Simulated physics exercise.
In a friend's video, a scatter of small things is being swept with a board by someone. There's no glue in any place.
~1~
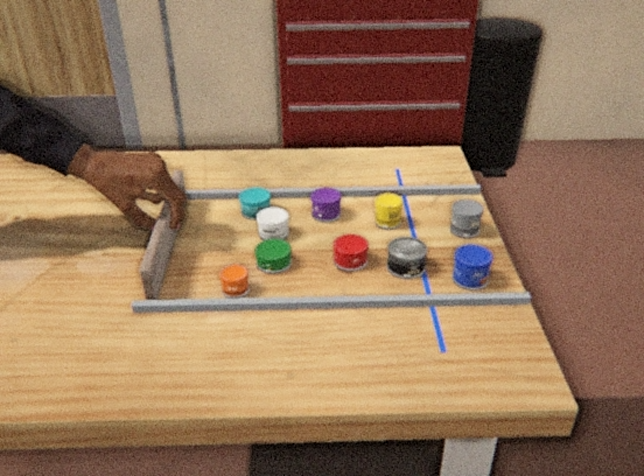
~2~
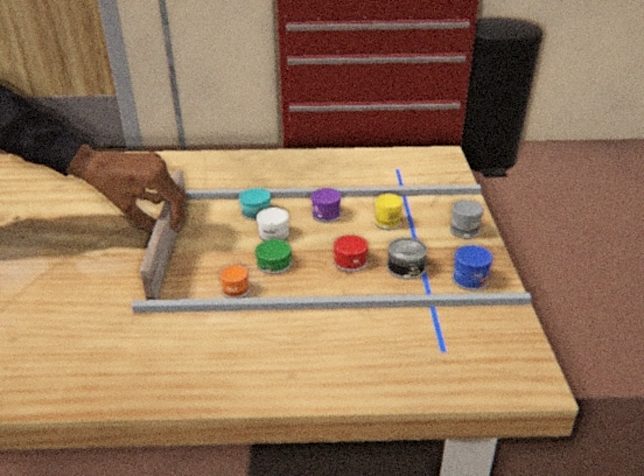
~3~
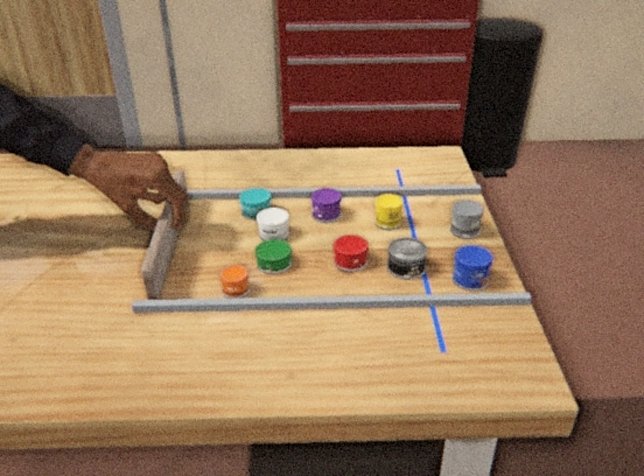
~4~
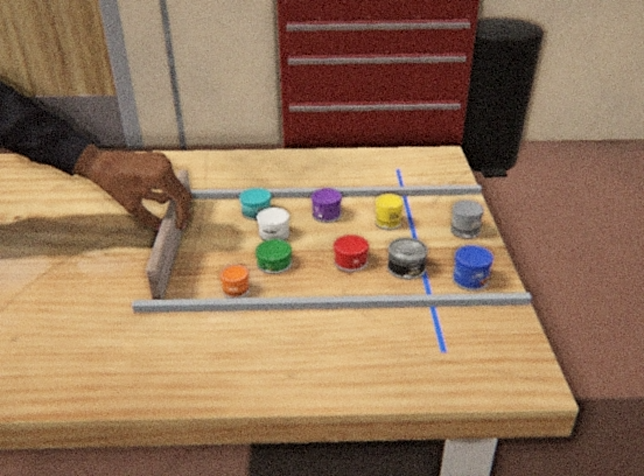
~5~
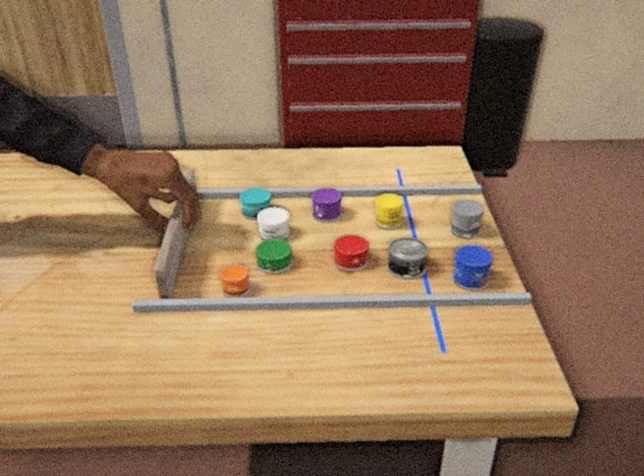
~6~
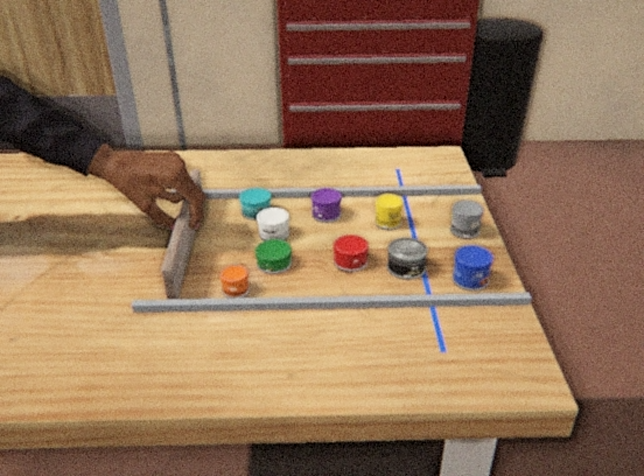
A hand slid an upright board slowly a short way to the right across a wooden table, while the colourful little pots between the two rails, some beyond a blue line, stayed still.
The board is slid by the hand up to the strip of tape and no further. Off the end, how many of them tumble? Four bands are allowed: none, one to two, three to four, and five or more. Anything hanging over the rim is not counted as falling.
The answer is none.
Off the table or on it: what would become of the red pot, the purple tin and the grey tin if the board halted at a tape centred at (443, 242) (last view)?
Red pot stays put, purple tin stays put, grey tin goes off.
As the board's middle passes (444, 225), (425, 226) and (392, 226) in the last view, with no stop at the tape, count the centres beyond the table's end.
1; 0; 0.
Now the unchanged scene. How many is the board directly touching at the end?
The number is 4.
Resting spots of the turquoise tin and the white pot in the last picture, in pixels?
They end up close to (422, 196) and (429, 223).
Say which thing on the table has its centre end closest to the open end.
Result: The grey tin.
Soon after, none off yet; grey tin at rest near (467, 220); blue pot at rest near (472, 268); black tin at rest near (407, 258).
Then, none off yet; grey tin at rest near (467, 220); blue pot at rest near (472, 268); black tin at rest near (408, 258).
Further on, none off yet; grey tin at rest near (467, 220); blue pot at rest near (476, 269); black tin moved about its own width near (439, 261).
At rest, the number that fall off is zero.
